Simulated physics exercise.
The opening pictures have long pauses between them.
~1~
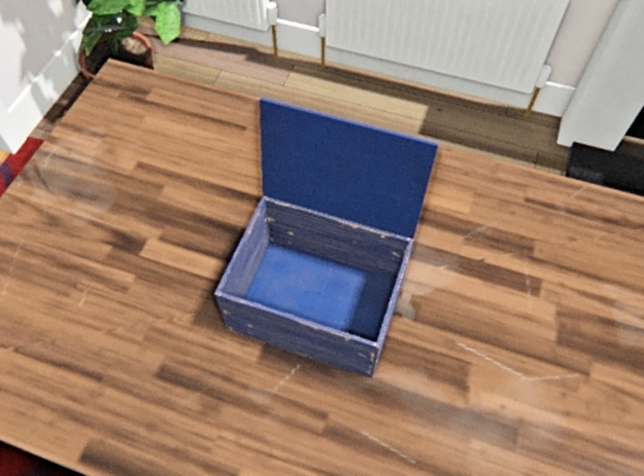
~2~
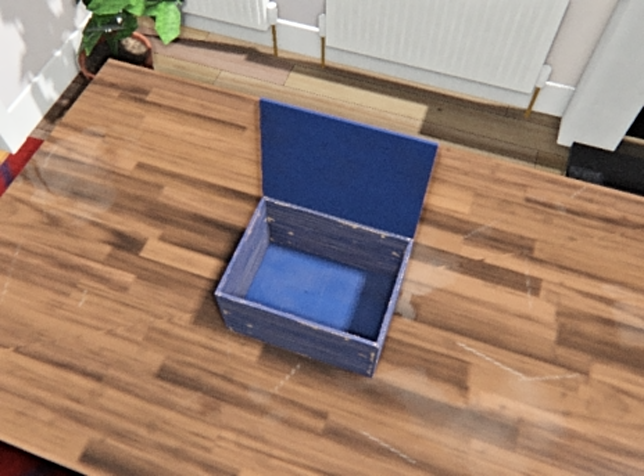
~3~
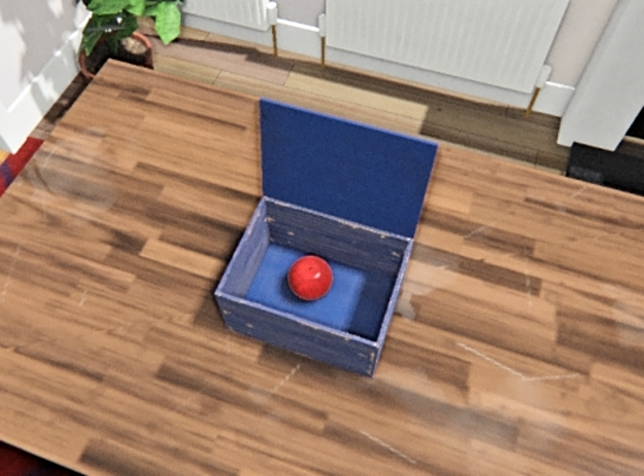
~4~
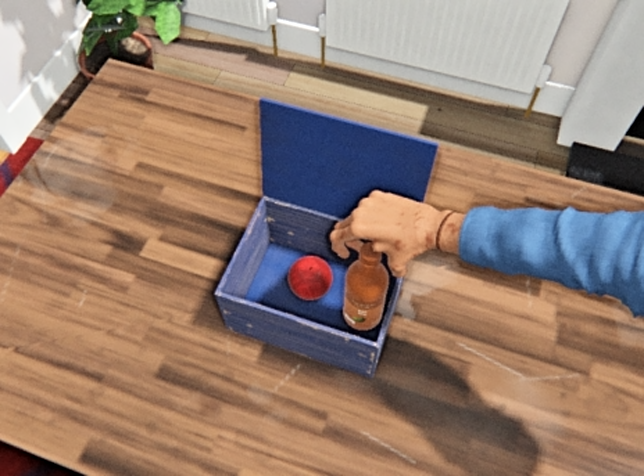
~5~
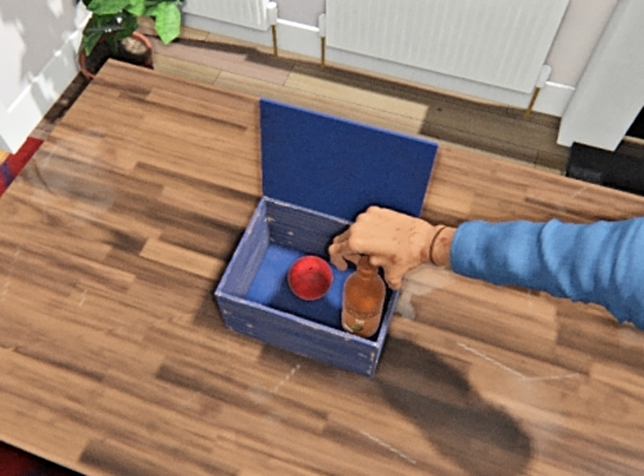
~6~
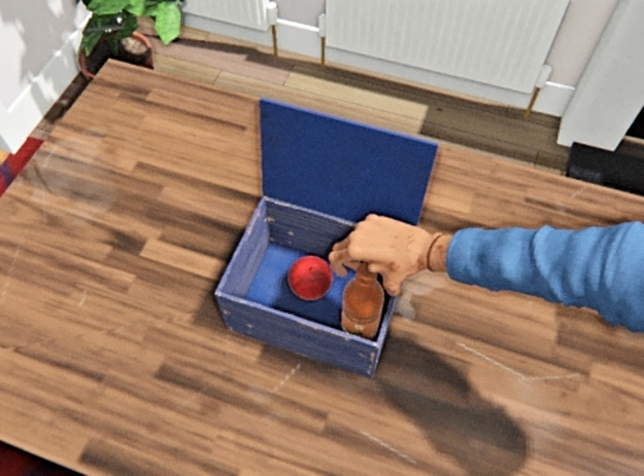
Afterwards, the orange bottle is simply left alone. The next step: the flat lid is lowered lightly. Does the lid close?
I'd say the lid ends up open there.
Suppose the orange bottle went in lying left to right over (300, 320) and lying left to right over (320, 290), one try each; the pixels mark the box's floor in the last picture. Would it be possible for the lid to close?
On the first try the lid comes fully down; on the second it comes fully down.
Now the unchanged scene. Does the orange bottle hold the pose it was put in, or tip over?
Well, the orange bottle stays just as set.
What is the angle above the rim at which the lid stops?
Angle above rim: About 35°.
Then, 1.40 s past the last view, lid 79° above the rim.
Then, 1.70 s past the last view, lid 48° above the rim.
Finally, lid 34° above the rim; both still in place. Final places as the last picture's camera would see them, orange bottle near (363, 301).
